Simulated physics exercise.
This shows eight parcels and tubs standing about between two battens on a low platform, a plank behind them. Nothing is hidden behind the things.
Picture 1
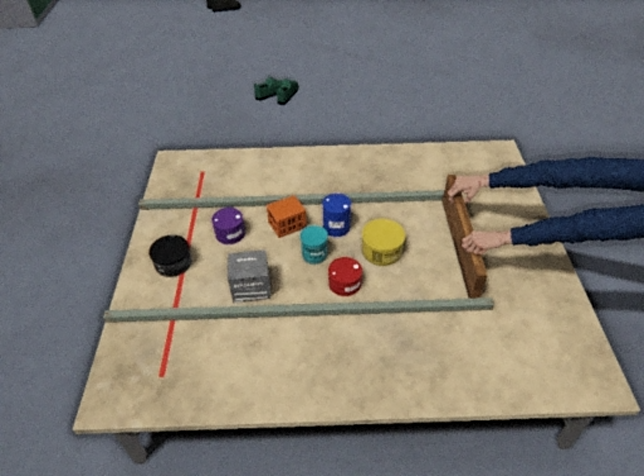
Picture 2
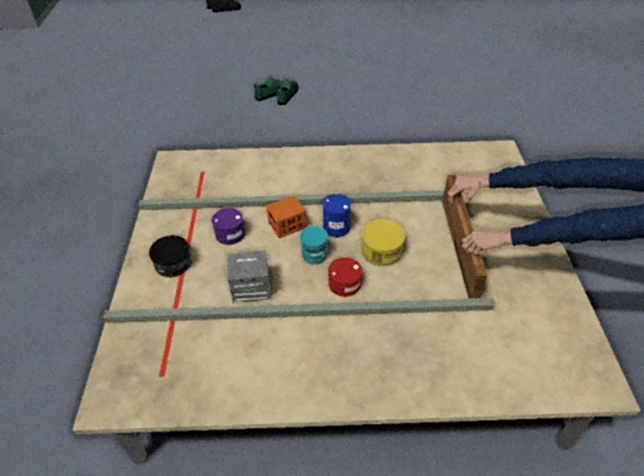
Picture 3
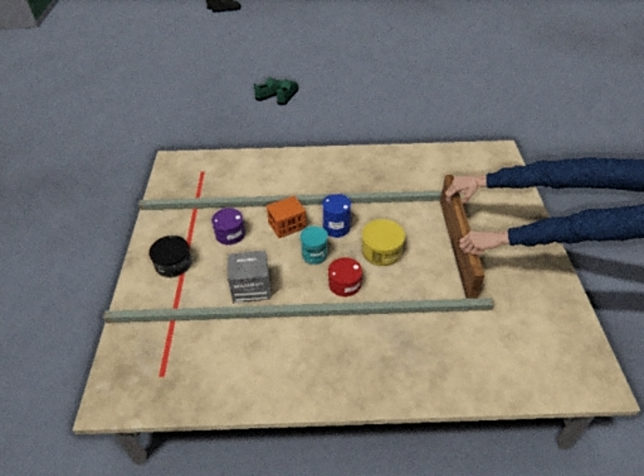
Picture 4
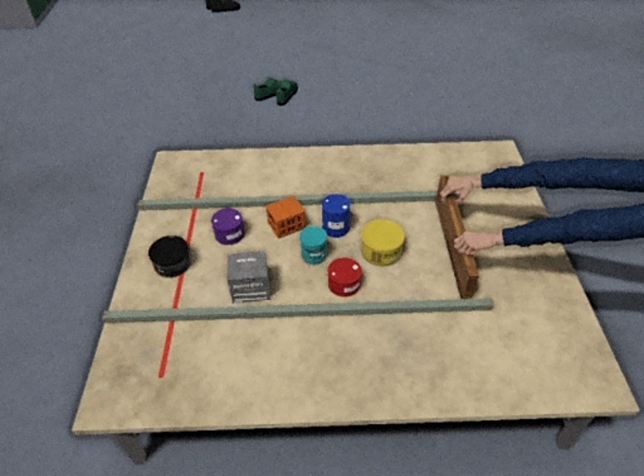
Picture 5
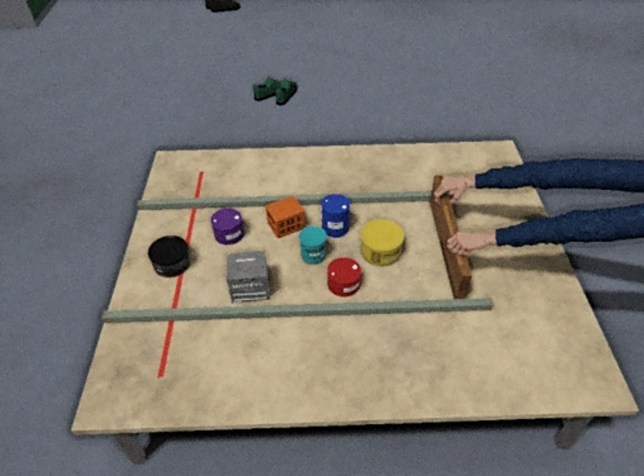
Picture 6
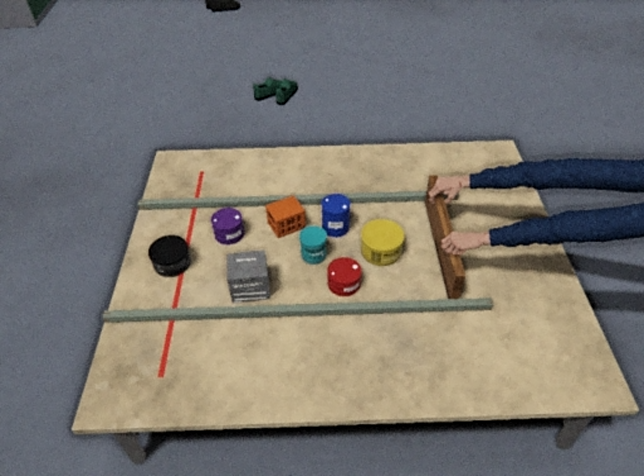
At the start, eight colorful containers stand between two rails on a low platform, with a red line crossing near the left and two hands gripping a wooden plank at the right. The hands then slide the plank slightly left toward the containers, which stay where they are, a gap still separating them.
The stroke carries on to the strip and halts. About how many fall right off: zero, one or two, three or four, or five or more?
In the end the number that fall off is one or two.
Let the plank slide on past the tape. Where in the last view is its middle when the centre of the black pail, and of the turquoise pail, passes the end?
About (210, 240), and (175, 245) for the other.
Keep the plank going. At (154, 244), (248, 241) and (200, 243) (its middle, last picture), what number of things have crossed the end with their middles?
In that order 5, 0 and 1.
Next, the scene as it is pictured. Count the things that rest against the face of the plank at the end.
That makes 3.
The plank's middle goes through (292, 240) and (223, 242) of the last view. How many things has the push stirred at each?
At the one place 7, at the other 8.
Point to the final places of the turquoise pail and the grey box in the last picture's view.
First (127, 260), then (120, 286).
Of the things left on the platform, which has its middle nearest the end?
Foremost is the purple canister.
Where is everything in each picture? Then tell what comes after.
Black pail (171, 256); purple canister (229, 226); grey box (249, 276); plank (462, 234); tape (186, 256), in the first picture.
Purple canister (229, 226); blue canister (337, 216), in the second picture.
Grey box (249, 277); plank (460, 234), in the third picture.
Black pail (171, 257); red canister (345, 277), in the fourth picture.
Purple canister (228, 227); yellow pail (382, 243), in the fifth picture.
Black pail (170, 256); purple canister (228, 226); grey box (249, 277); plank (443, 235); tape (185, 256), in the sixth picture.
Early on, none off yet; black pail at rest near (170, 256); purple canister at rest near (228, 226); grey box at rest near (249, 277).
A while later, none off yet; black pail at rest near (170, 256); purple canister travelled a little near (221, 227); grey box travelled a little near (242, 277).
Further along, none off yet; black pail travelled about its own width near (145, 259); purple canister travelled well along near (160, 230); grey box travelled well along near (174, 281).
Finally, the number that fall off is one or two; lost, black pail.
